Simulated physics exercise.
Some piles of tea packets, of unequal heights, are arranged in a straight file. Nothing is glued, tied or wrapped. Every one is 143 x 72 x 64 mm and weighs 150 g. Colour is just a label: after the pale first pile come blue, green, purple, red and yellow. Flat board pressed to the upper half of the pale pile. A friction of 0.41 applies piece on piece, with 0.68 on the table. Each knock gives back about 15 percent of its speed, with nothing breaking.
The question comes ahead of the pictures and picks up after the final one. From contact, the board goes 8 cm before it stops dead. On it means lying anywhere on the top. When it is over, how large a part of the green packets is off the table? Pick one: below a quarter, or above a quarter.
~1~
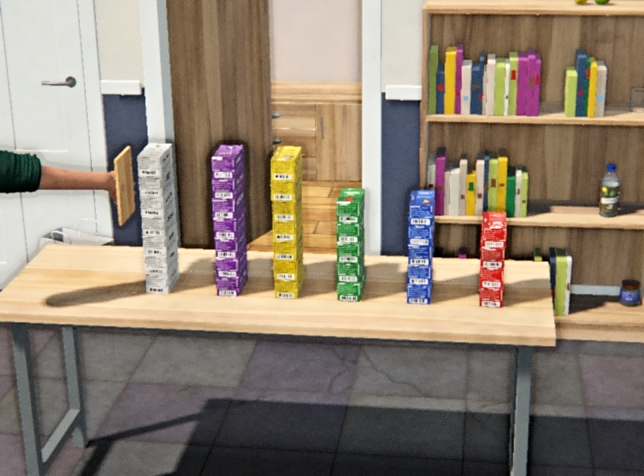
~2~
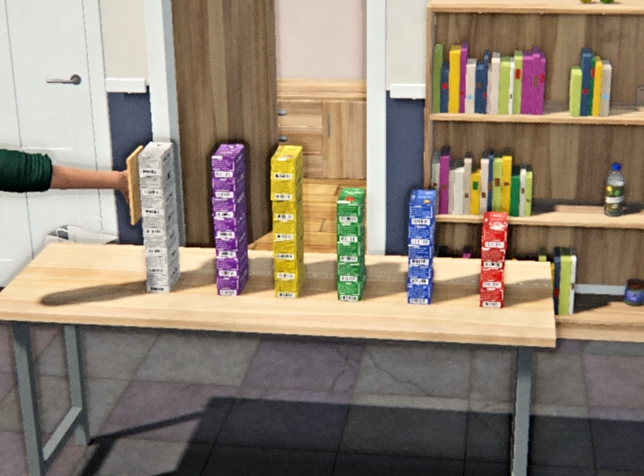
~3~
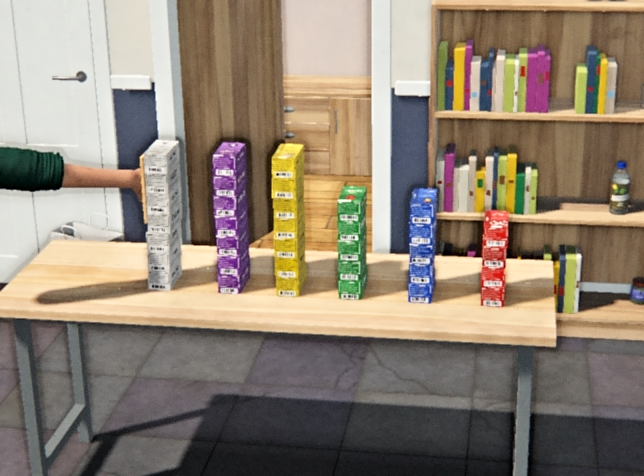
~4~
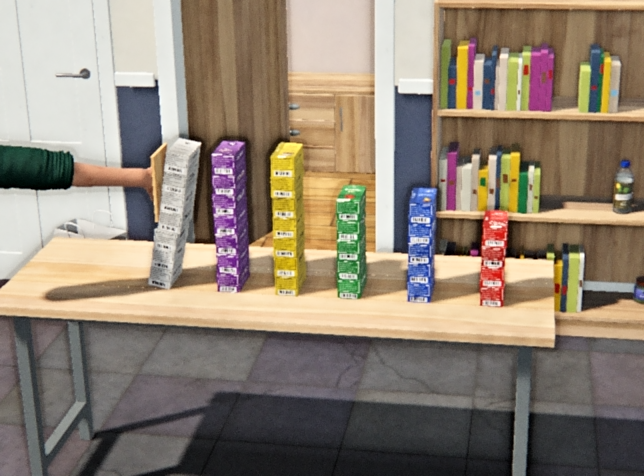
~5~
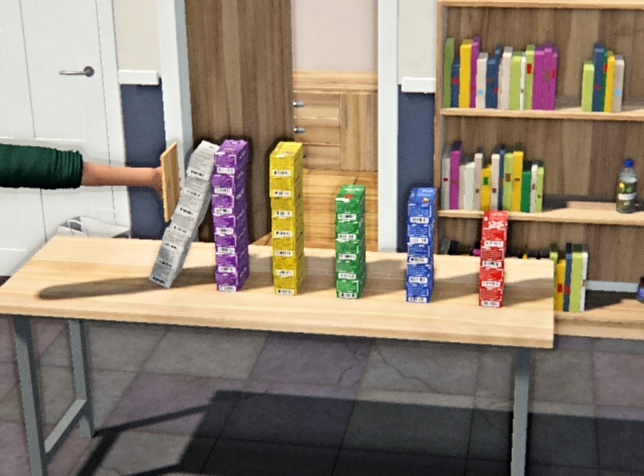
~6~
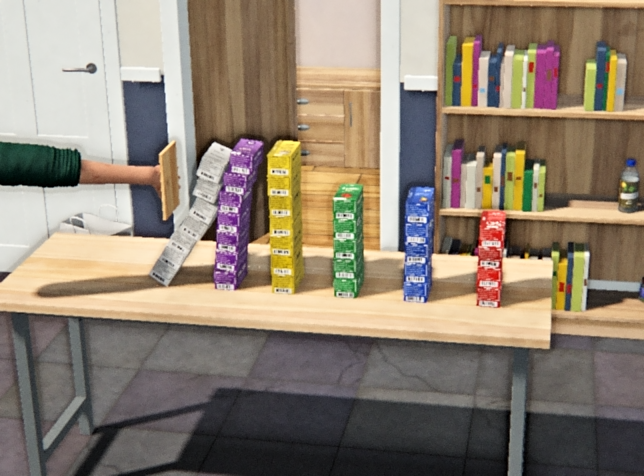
Below a quarter.
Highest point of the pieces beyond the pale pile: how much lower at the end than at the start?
Something like 11 cm, give or take.
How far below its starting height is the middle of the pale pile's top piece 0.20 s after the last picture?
8 cm lower.
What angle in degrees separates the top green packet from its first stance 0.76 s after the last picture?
Near 25 degrees from how it began.
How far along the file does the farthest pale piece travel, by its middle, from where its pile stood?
About 50 cm along.
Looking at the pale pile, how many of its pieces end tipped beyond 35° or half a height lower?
Count: 7 pale pieces.
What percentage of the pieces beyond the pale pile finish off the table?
15 %.
Then, 0.20 s on from the sixth picture, 7 of the pale pile down; none of the 5 green packets off the table (0 of 28 in all colours); top green packet unmoved; top purple packet tipped 20°.
Then, 0.44 s on from the sixth picture, 7 of the pale pile down; none of the 5 green packets off the table (0 of 28 in all colours); top green packet tipped 5°; top yellow packet tipped 35°, 47 mm lower.
Then, 0.76 s on from the sixth picture, 7 of the pale pile down; none of the 5 green packets off the table (0 of 28 in all colours); top green packet tipped 25°, 7 cm lower; top blue packet tipped 17°, 22 mm lower.
Then, 1.26 s on from the sixth picture, 7 of the pale pile down; none of the 5 green packets off the table (2 of 28 in all colours); top green packet tipped 43°, 16 cm lower; top red packet upside down.
Finally, 7 of the pale pile down; none of the 5 green packets off the table (4 of 28 in all colours); top green packet tipped 43°, 16 cm lower; top red packet upside down. That is 0 per cent. Seen by the last camera, middles, top green packet near (462, 257).
